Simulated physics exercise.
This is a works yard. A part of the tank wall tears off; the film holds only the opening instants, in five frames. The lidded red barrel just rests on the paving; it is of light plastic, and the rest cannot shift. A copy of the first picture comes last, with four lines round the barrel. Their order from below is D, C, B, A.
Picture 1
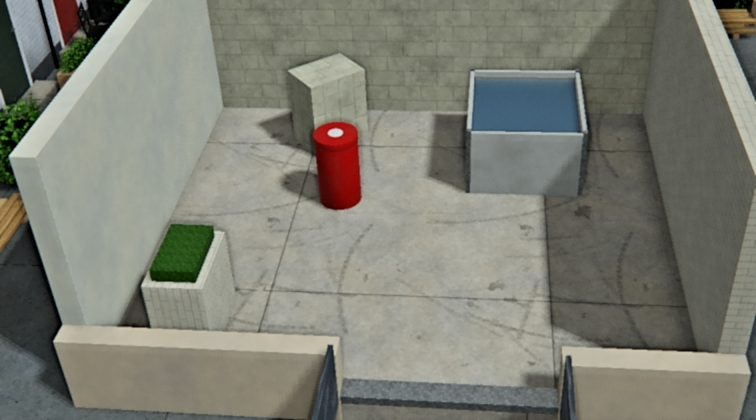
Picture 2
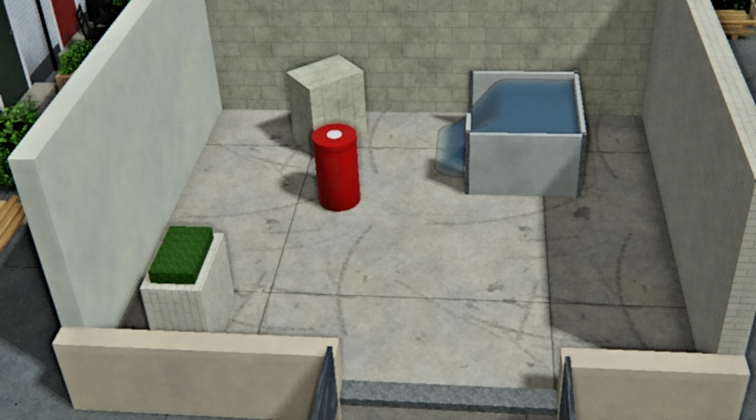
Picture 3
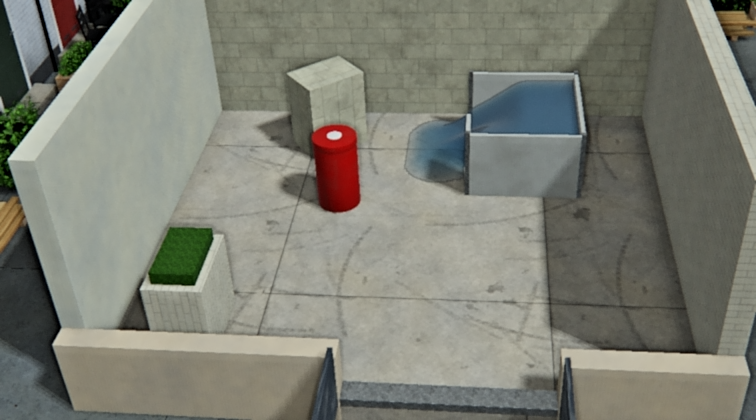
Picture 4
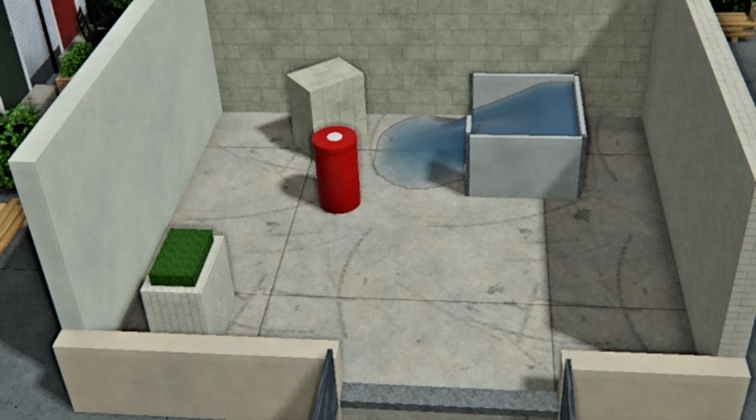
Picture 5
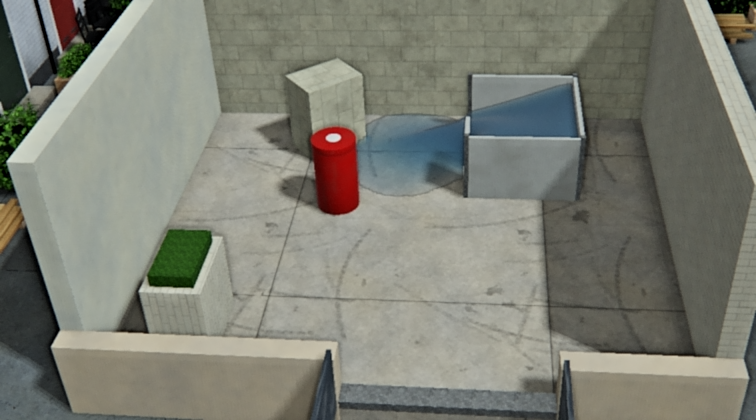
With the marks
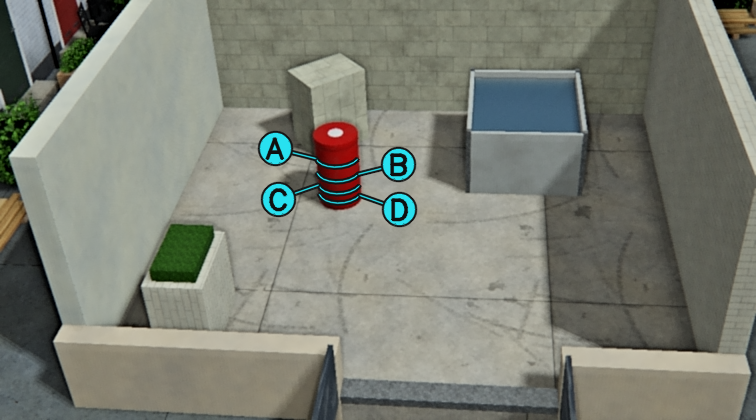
In this clip, a full water tank stands at the back right of a walled yard with a red barrel and a grass-topped planter; water pours from its left side and spreads leftward across the paving towards the barrel.
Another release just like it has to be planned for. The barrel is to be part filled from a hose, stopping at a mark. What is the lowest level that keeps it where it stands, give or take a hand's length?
Use mark C.
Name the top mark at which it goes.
The answer is D.
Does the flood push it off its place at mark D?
Yes, it does.
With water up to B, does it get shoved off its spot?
No, not at all.
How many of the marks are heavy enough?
Three of them.
In cyan, A at (334, 167); B at (335, 181); C at (336, 193); D at (337, 203); from the bottom up D, C, B, A.
With A, it does not move.
With B, it does not move.
With C, it does not move.
With D, it is pushed about its own width away.
